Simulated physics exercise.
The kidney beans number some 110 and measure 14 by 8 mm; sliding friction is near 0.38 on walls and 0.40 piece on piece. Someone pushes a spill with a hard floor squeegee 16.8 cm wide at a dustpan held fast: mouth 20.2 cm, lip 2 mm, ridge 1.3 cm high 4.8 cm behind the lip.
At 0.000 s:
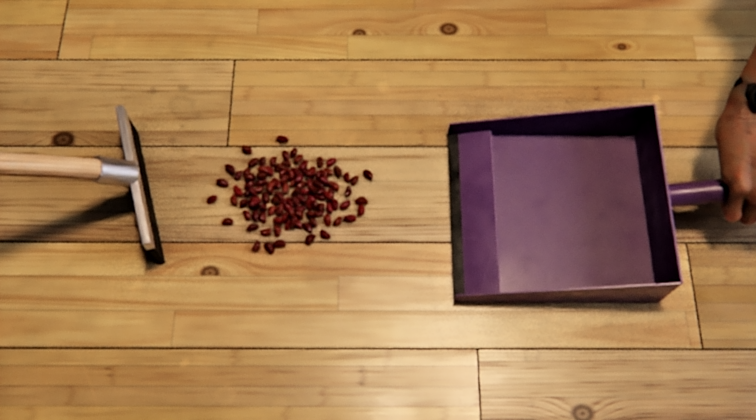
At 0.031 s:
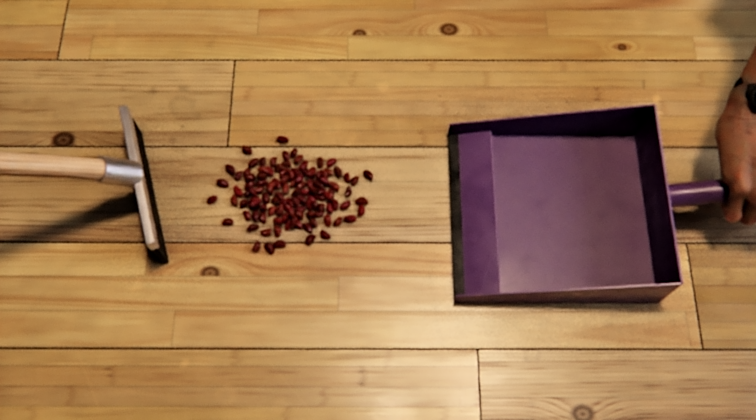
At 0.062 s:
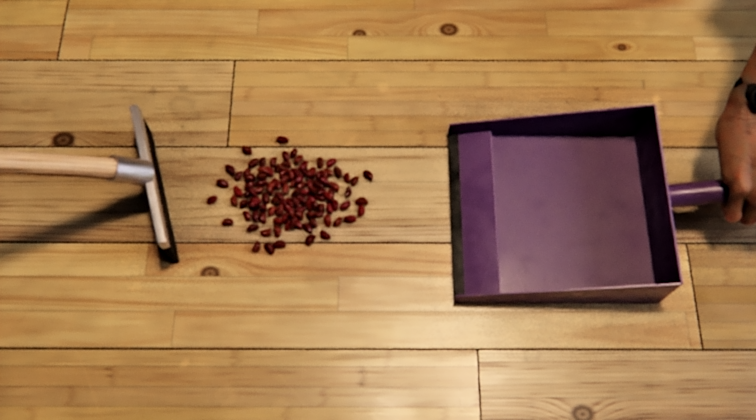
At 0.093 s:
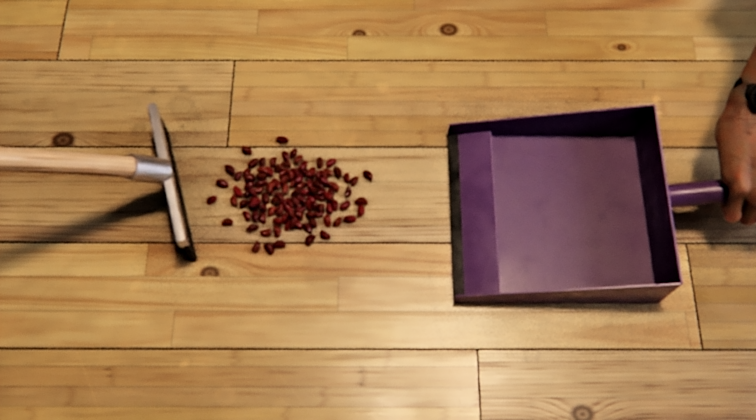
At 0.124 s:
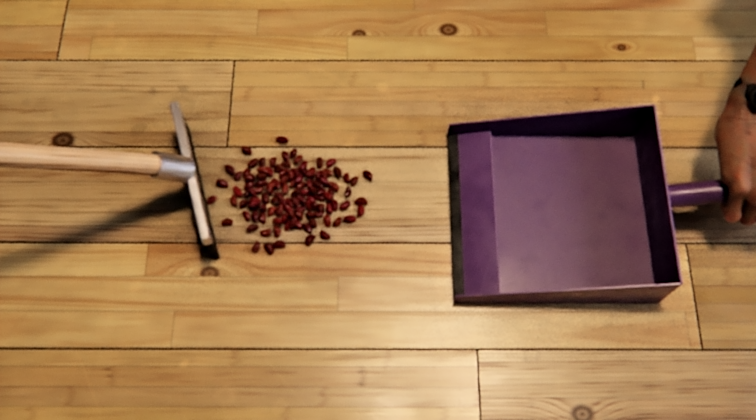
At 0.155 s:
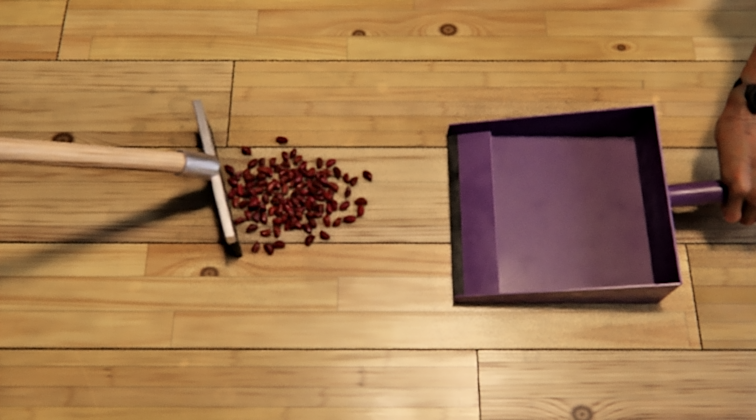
In this clip, a squeegee with a wooden handle slides rightward across a wooden floor until its blade meets the left edge of a pile of dark red beans, nudging a few, while a hand holds a purple dustpan still at right.
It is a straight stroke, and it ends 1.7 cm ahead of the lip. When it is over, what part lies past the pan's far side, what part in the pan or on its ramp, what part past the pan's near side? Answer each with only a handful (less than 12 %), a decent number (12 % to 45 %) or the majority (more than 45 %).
Past the pan's far side: A decent number; in the pan or on its ramp: A decent number; past the pan's near side: Only a handful.
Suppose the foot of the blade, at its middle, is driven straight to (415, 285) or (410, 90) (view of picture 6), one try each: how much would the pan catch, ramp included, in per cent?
Close to 5 and 5 percent, in that order.
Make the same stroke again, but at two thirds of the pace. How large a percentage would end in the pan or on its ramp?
Then near 25 in a hundred.
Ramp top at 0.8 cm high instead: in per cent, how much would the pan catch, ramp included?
Then around 30 percent, ramp counted.
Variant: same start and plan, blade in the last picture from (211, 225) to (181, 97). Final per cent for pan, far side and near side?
Pan 15; far 35; near 0.
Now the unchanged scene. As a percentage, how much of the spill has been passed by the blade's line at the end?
About 5 per cent.
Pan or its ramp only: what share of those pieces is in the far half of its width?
Some 80 per cent.
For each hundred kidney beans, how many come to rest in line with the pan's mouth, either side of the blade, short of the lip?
Close to 45 per cent of them end up there.
Then, at 0.30 s, middle of the blade 14 cm from the lip; 0 % over the lip, far side 10 %, near side 0 %.
After 0.39 s, middle of the blade 7 cm from the lip; 0 % over the lip, far side 20 %, near side 0 %.
After 0.62 s, middle of the blade 4 cm from the lip; 25 % over the lip, far side 25 %, near side 5 %.
At rest (2.8 s), far side 25 %, pan 25 %, near side 0 %, in front of the lip or behind the blade 45 %.
